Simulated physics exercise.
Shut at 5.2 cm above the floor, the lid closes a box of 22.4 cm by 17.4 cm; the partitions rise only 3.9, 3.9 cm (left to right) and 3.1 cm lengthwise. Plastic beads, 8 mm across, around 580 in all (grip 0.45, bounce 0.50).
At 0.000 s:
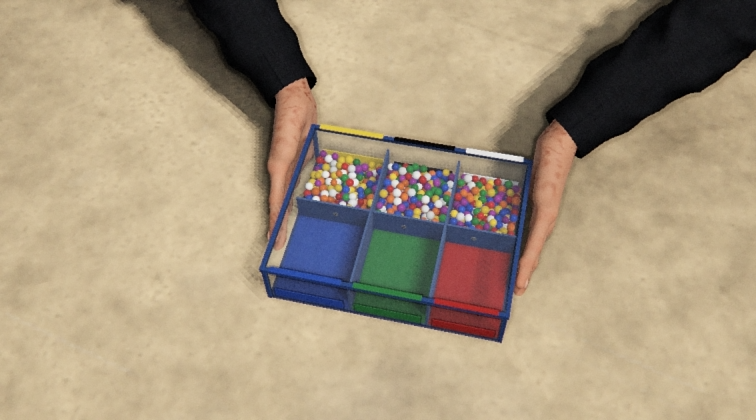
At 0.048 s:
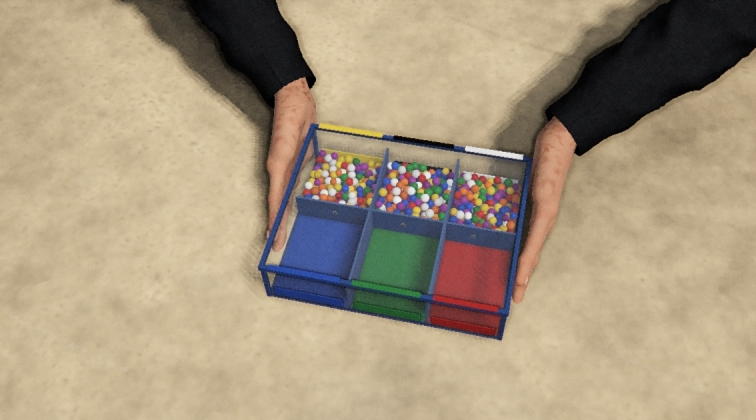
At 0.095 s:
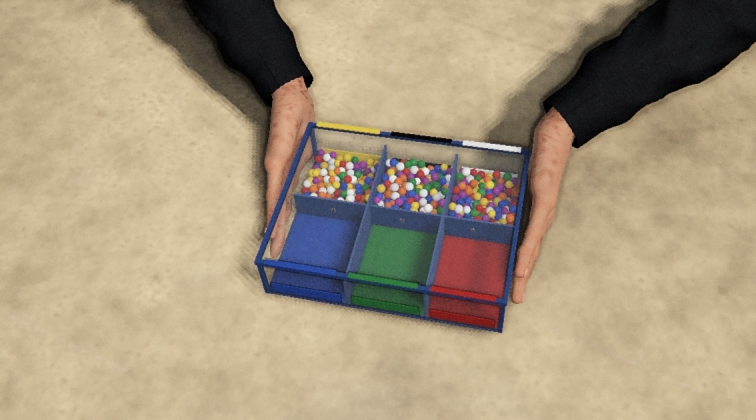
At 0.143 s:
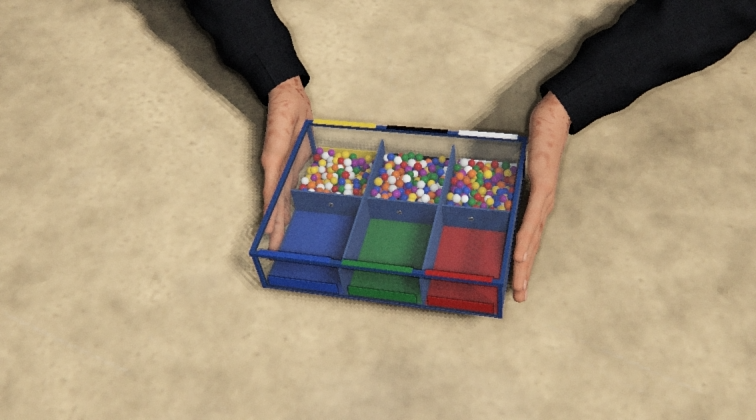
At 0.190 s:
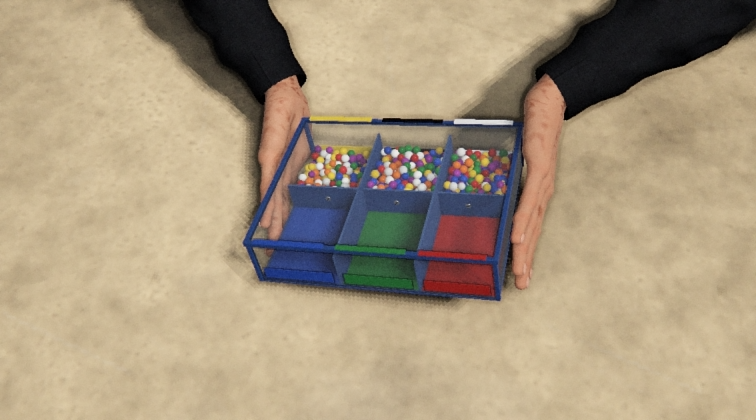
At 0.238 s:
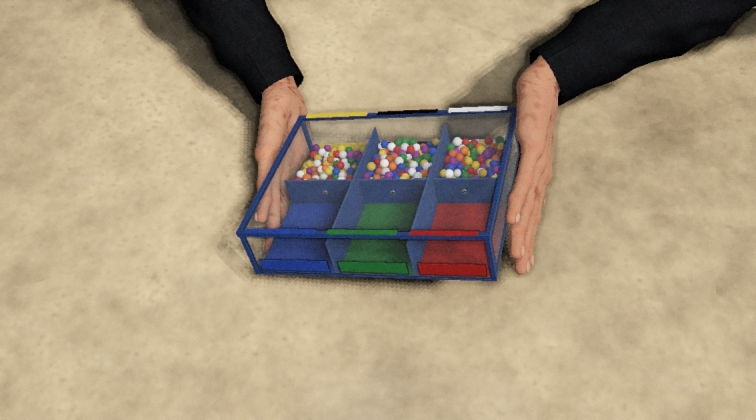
The video shows two hands holding a clear, blue-edged box with colourful beads in its three back compartments and blue, green and red floors in the empty front ones, gradually tilting it so the front side comes more into view.
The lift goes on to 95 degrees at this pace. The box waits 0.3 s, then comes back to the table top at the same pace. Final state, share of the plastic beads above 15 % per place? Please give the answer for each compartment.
Red compartment N, blue compartment N, green compartment N, yellow compartment Y, white compartment Y, black compartment Y.
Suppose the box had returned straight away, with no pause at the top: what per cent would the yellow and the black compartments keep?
Then, in per cent: Yellow 35, black 40.
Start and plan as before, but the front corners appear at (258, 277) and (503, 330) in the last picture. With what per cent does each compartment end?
By the end red holds 35%, blue holds 20%, green holds 35%, yellow holds 5%, white holds 5% and black holds 5%.
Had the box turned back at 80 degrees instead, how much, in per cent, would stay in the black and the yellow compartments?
The black compartment would hold 40 per cent, the yellow one 30 per cent.
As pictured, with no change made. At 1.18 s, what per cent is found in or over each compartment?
Red 0 %, blue 0 %, green 0 %, yellow 30 %, white 30 %, black 40 %.
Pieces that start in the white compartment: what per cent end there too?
Around 90 %.
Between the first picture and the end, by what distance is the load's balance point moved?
Displacement: Near 1.5 cm.
After 1.18 s, tilt 95 degrees; yellow 30 %, white 30 %, black 40 %.
Then, at 1.80 s, tilt 49 degrees; yellow 30 %, white 30 %, black 40 %.
After 2.47 s, tilt 0 degrees; yellow 30 %, white 30 %, black 40 %.
By 2.9 s all is still; red 0 %, blue 0 %, green 0 %, yellow 30 %, white 30 %, black 40 %.
